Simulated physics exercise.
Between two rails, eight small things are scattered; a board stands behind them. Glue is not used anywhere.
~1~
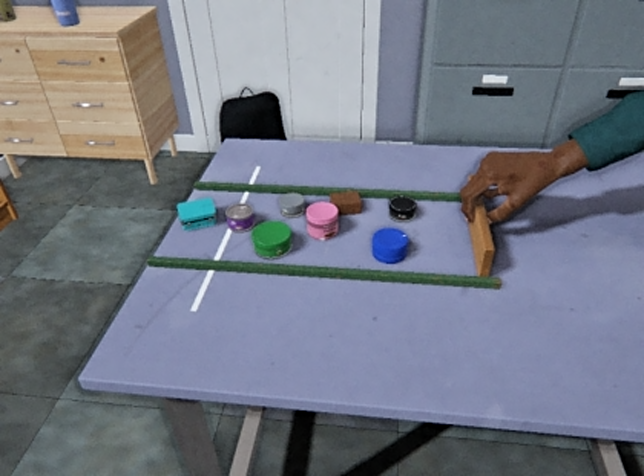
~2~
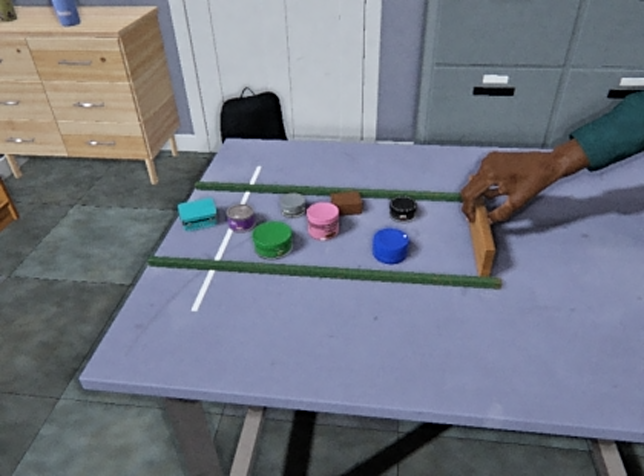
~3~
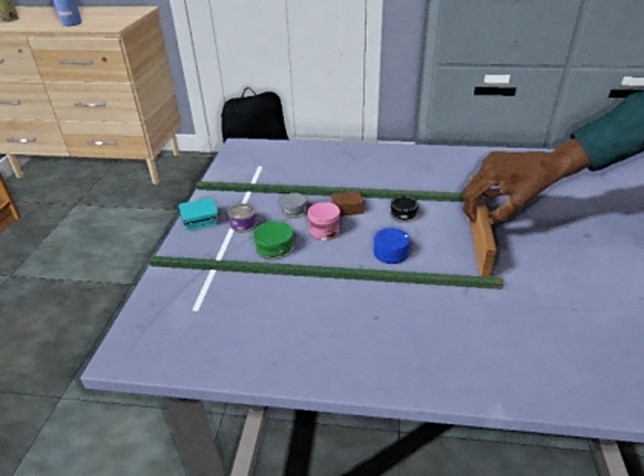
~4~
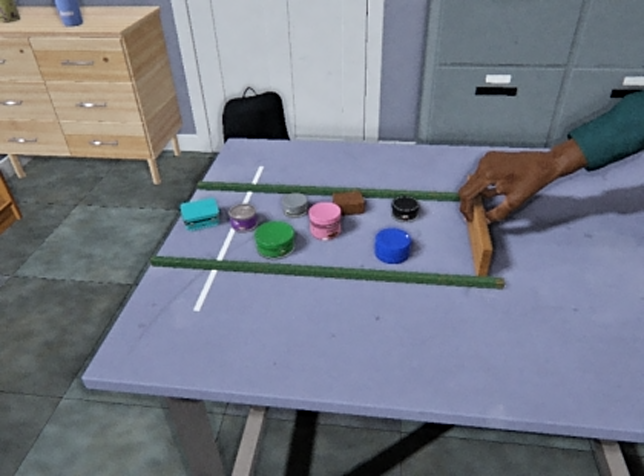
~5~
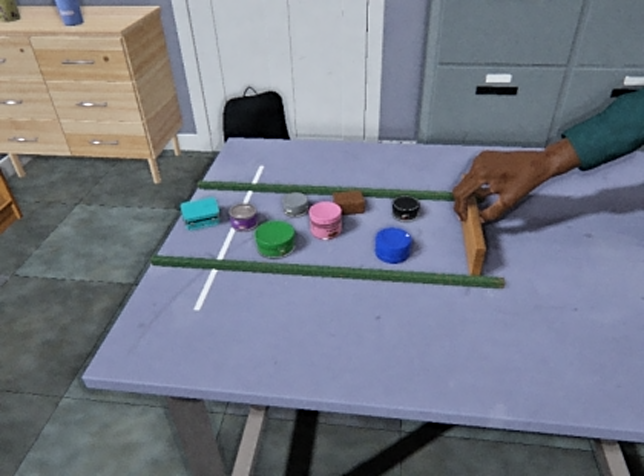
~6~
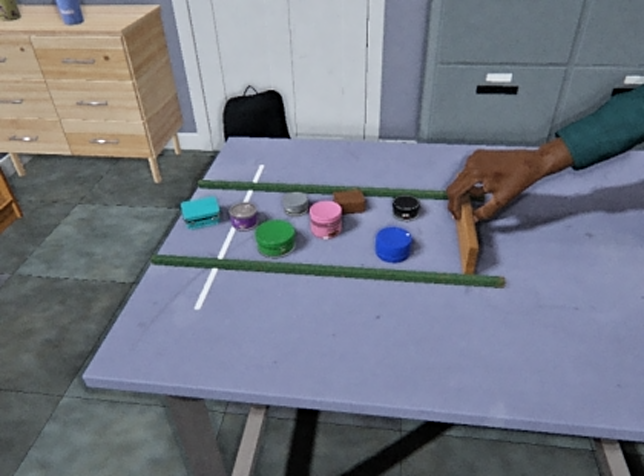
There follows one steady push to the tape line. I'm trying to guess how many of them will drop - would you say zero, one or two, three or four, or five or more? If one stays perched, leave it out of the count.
The push drops only one or a pair off the table.
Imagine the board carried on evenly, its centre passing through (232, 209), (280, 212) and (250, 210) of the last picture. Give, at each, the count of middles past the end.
Counts per position: 1 / 0 / 0.
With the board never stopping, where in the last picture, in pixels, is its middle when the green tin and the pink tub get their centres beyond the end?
Green tin over the end: About (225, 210). Pink tub over the end: About (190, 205).
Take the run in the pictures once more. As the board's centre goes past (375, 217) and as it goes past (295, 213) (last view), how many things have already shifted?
I make it 3 at the first spot and 7 at the other.
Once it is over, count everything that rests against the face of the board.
It ends up touching 3.
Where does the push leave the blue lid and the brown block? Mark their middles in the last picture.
Around (208, 240) and around (213, 193).
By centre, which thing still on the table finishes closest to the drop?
It would be the green tin, I'd say.
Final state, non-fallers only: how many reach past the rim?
I'd say 1 of them.
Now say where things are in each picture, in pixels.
In the first frame, turquoise case (198, 215); purple tin (240, 218); green tin (272, 240); board (478, 223); tape (232, 225).
In the second frame, purple tin (241, 218); blue lid (391, 246).
In the third frame, green tin (274, 240); board (480, 223).
In the fourth frame, turquoise case (201, 215); grey pot (295, 206).
In the fifth frame, purple tin (244, 217); pink tub (326, 221).
In the sixth frame, turquoise case (201, 214); purple tin (244, 217); green tin (276, 239); board (465, 221); tape (236, 224).
Soon after, none off yet; turquoise case at rest near (201, 214); purple tin at rest near (244, 217); green tin at rest near (276, 239).
Then, none off yet; turquoise case at rest near (201, 214); purple tin at rest near (244, 217); green tin moved about its own width near (250, 237).
By the end, the number that fall off is one or two; fallen, turquoise case.
